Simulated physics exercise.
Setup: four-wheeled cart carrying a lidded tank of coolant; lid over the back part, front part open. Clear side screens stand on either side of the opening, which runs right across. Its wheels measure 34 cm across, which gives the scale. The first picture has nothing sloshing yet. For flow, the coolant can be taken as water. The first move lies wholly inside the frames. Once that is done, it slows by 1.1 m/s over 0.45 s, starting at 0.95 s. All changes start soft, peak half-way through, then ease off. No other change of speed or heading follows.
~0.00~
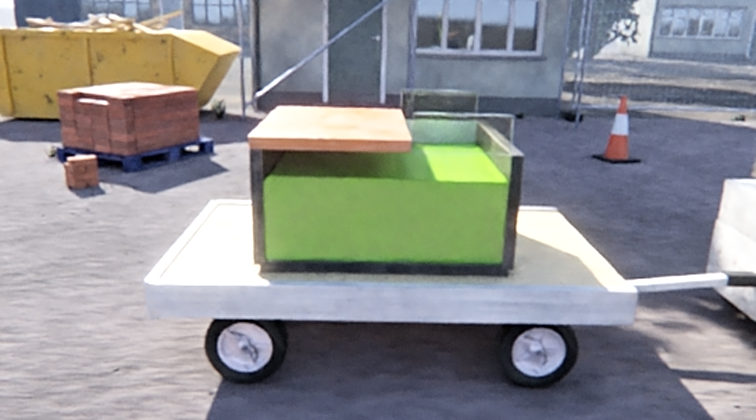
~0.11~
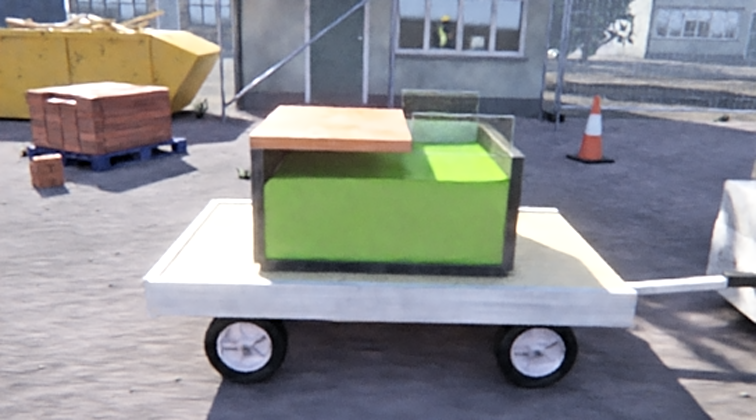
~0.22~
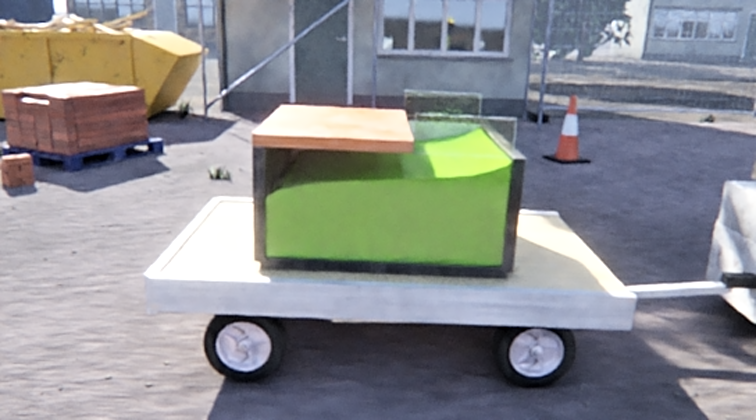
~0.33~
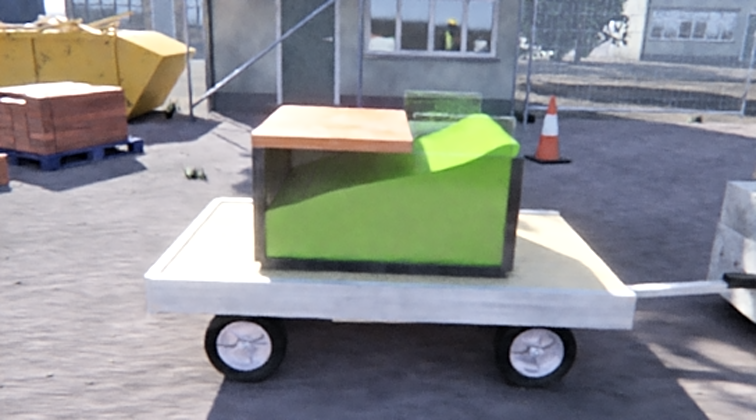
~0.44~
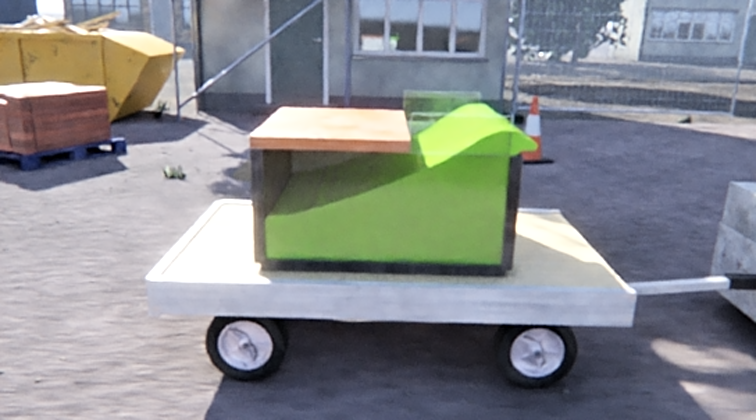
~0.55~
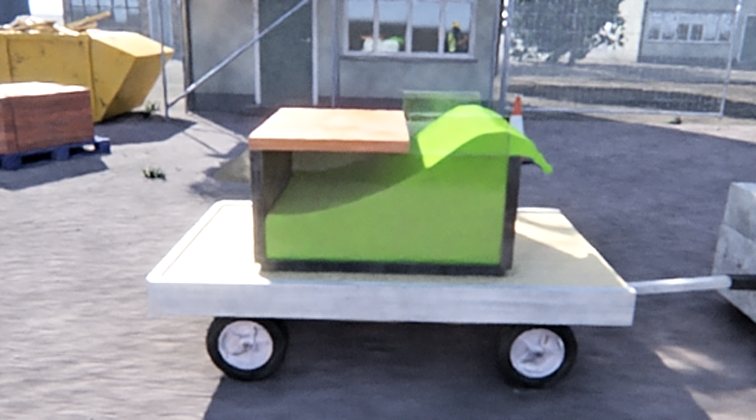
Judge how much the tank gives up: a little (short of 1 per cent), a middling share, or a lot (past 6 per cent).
It gives up a lot.
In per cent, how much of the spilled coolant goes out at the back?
I'd put it at about 0 percent of what spills.
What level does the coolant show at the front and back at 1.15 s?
Front 24 cm, back 38 cm.
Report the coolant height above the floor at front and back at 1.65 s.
About 48 cm in front, about 22 cm behind.
By 1.15 s the surface stands 38 cm at the back and 24 cm at the front; 4 per cent has gone, over the front.
By 1.65 s the surface stands 22 cm at the back and 47 cm at the front; 9 per cent has gone, over the front.
By 2.20 s the surface stands 42 cm at the back and 18 cm at the front; 9 per cent has gone, over the front.
By 4.28 s 10 per cent has gone, over the front, 26 of 258 litres.
